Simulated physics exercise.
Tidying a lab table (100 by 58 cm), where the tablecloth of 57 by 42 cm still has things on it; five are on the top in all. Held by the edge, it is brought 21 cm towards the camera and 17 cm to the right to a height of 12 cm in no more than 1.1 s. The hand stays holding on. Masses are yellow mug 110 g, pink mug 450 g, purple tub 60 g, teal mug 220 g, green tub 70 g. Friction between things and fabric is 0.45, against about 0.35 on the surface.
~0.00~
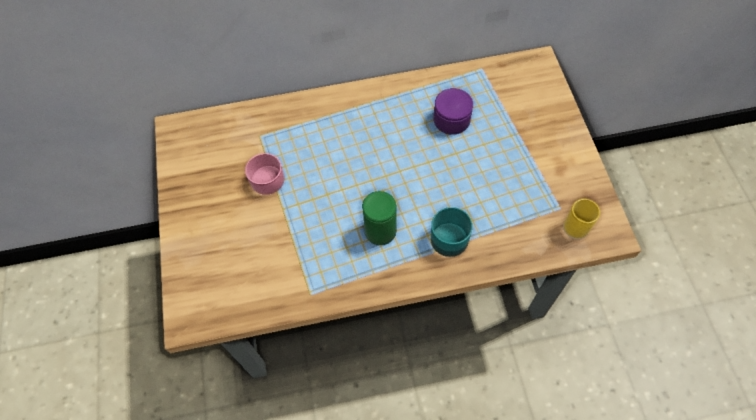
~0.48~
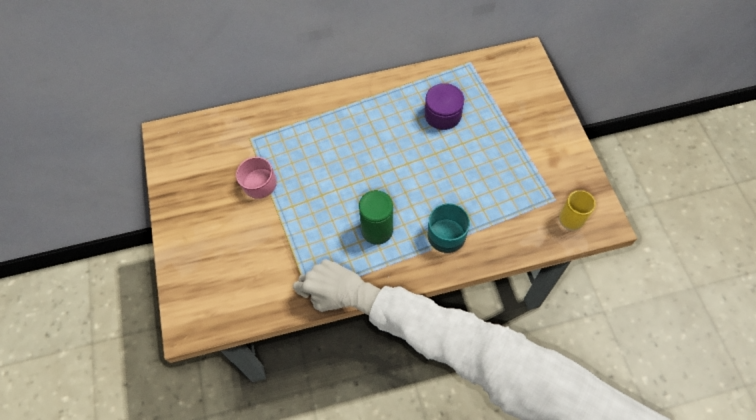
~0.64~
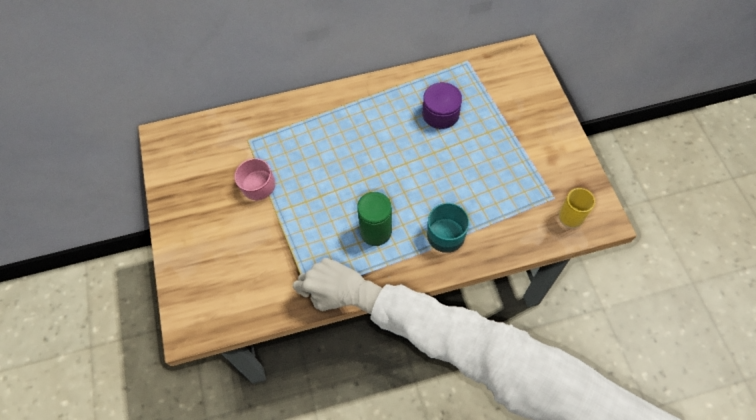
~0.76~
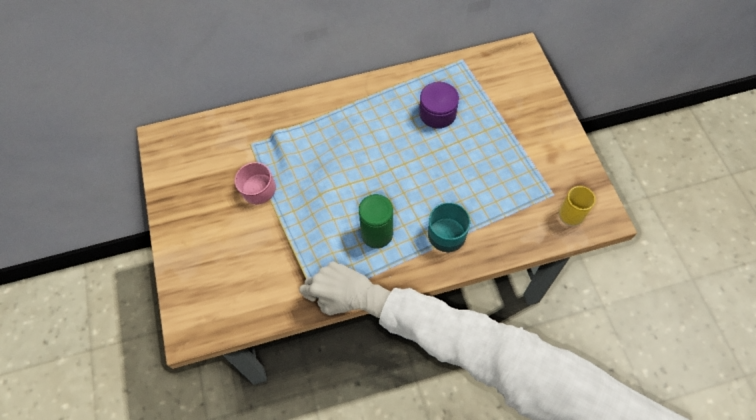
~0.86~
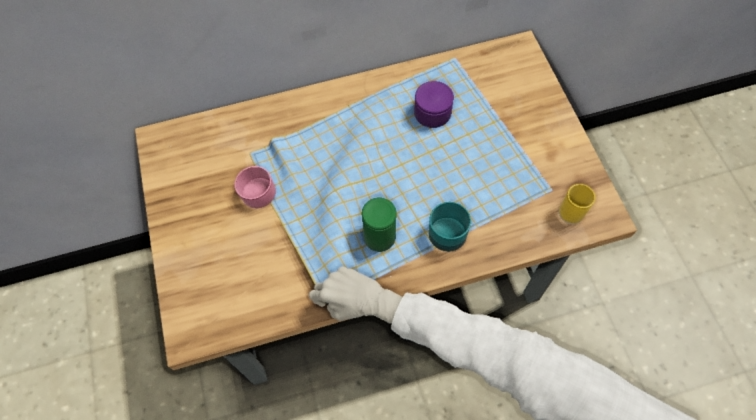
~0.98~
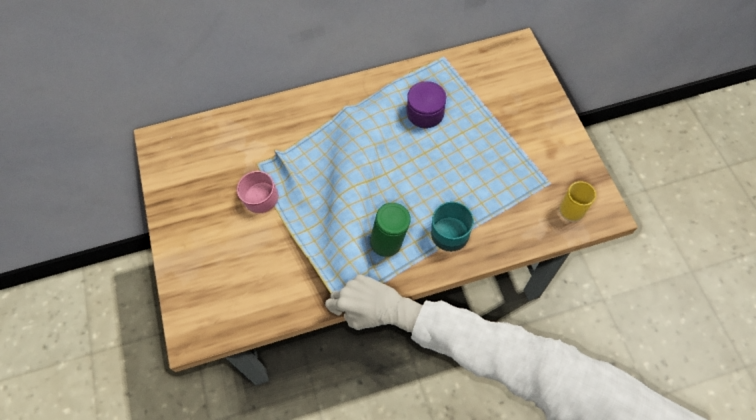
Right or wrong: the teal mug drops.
Wrong, it stays on.
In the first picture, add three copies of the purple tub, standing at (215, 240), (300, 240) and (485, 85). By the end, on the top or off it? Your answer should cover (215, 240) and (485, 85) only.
So the first copy ends up on top, while the second copy ends up on top.
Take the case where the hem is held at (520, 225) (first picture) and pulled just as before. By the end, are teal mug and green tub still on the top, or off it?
That way the teal mug would end up off its support and the green tub off its support.
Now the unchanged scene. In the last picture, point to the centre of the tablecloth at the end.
(384, 236) or thereabouts.
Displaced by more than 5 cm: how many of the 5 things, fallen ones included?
All told, 4.
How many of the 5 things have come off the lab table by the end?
Count recorded: 0.
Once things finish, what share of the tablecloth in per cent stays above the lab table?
I'd estimate close to 80 per cent.
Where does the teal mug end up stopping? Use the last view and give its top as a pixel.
It comes to rest close to (470, 239).
After 1.2 s, 95 % of the tablecloth is still over the top; teal mug 2 cm off its start, purple tub 8 cm off its start, green tub 8 cm off its start.
After 1.4 s, 90 % of the tablecloth is still over the top; teal mug 3 cm off its start, purple tub 15 cm off its start, green tub 13 cm off its start.
After 1.5 s, 90 % of the tablecloth is still over the top; teal mug 4 cm off its start at (467, 232), purple tub 18 cm off its start at (378, 139), green tub 17 cm off its start at (448, 252).
After 1.7 s, 85 % of the tablecloth is still over the top; teal mug 6 cm off its start, purple tub 20 cm off its start, green tub 17 cm off its start.
After 3.3 s, 80 % of the tablecloth is still over the top; teal mug 6 cm off its start at (470, 239), purple tub 20 cm off its start at (377, 149), pink mug 10 cm off its start at (265, 214), green tub on its side, 9 cm off its start at (407, 251).
